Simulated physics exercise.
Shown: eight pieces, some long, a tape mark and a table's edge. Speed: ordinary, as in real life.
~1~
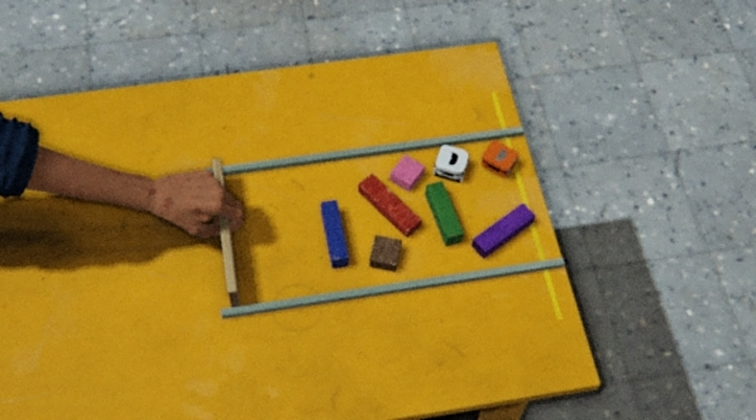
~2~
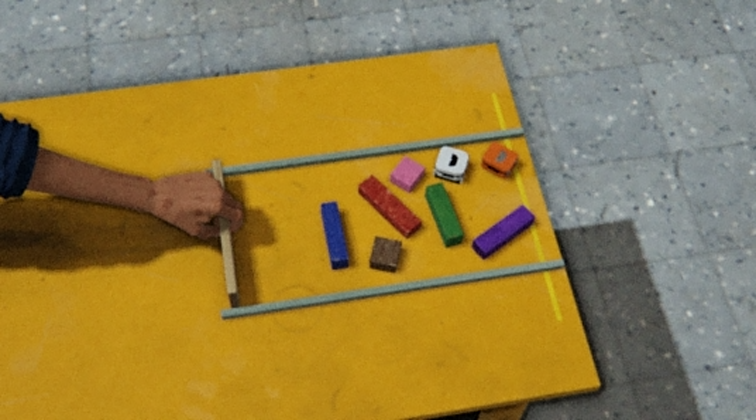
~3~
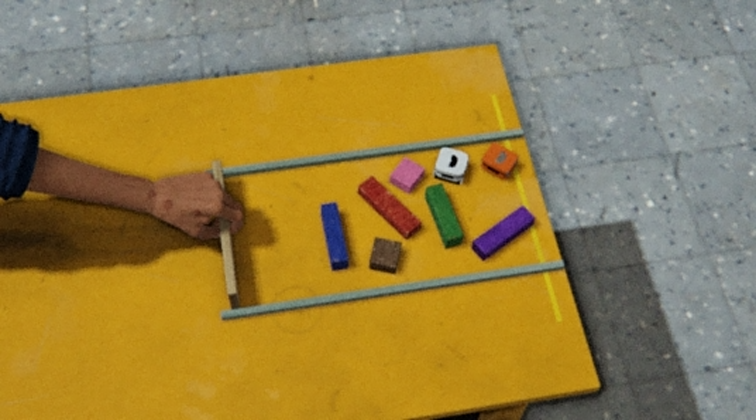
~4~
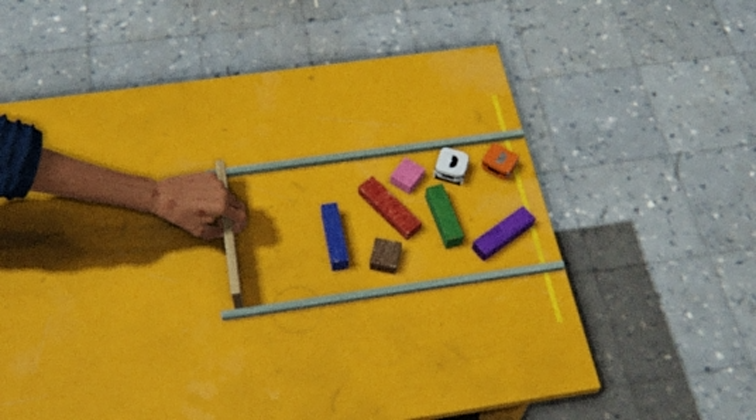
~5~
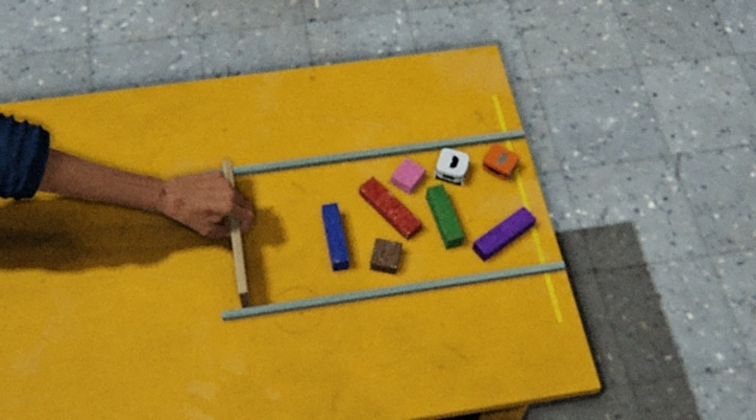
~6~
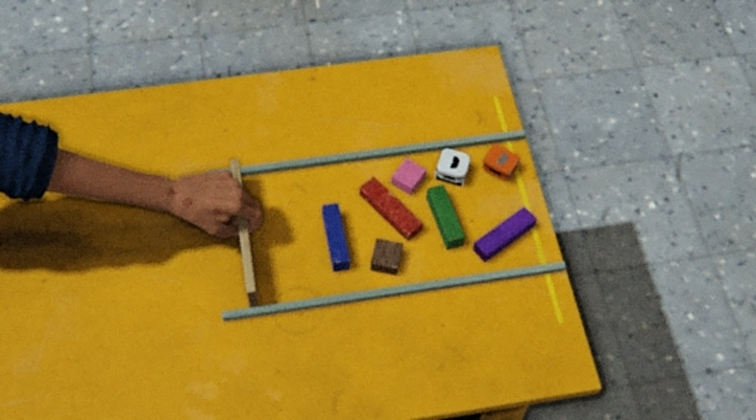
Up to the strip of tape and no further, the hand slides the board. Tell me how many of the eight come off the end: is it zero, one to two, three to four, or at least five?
It is at least five.
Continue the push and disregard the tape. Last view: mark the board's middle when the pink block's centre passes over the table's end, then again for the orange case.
The middle is at (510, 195) when it's the pink block, and at (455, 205) when it's the orange case.
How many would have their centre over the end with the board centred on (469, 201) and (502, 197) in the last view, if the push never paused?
You'd get 1 at the first and 4 at the second.
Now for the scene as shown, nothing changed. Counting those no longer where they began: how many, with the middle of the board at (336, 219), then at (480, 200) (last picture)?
Moved so far: 1, then 8.
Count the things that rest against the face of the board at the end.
1 are in contact with it.
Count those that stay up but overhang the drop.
The count is 0.
A little later, none off yet; orange case at rest near (501, 164); purple stick at rest near (505, 234); white case at rest near (453, 168).
Next, none off yet; orange case shifted about its own width near (520, 164); purple stick shifted a little near (519, 231); white case shifted about its own width near (489, 165).
When it is over, the number that fall off is five or more; down, brown block, red bar, pink block, green bar, white case, purple stick and orange case.
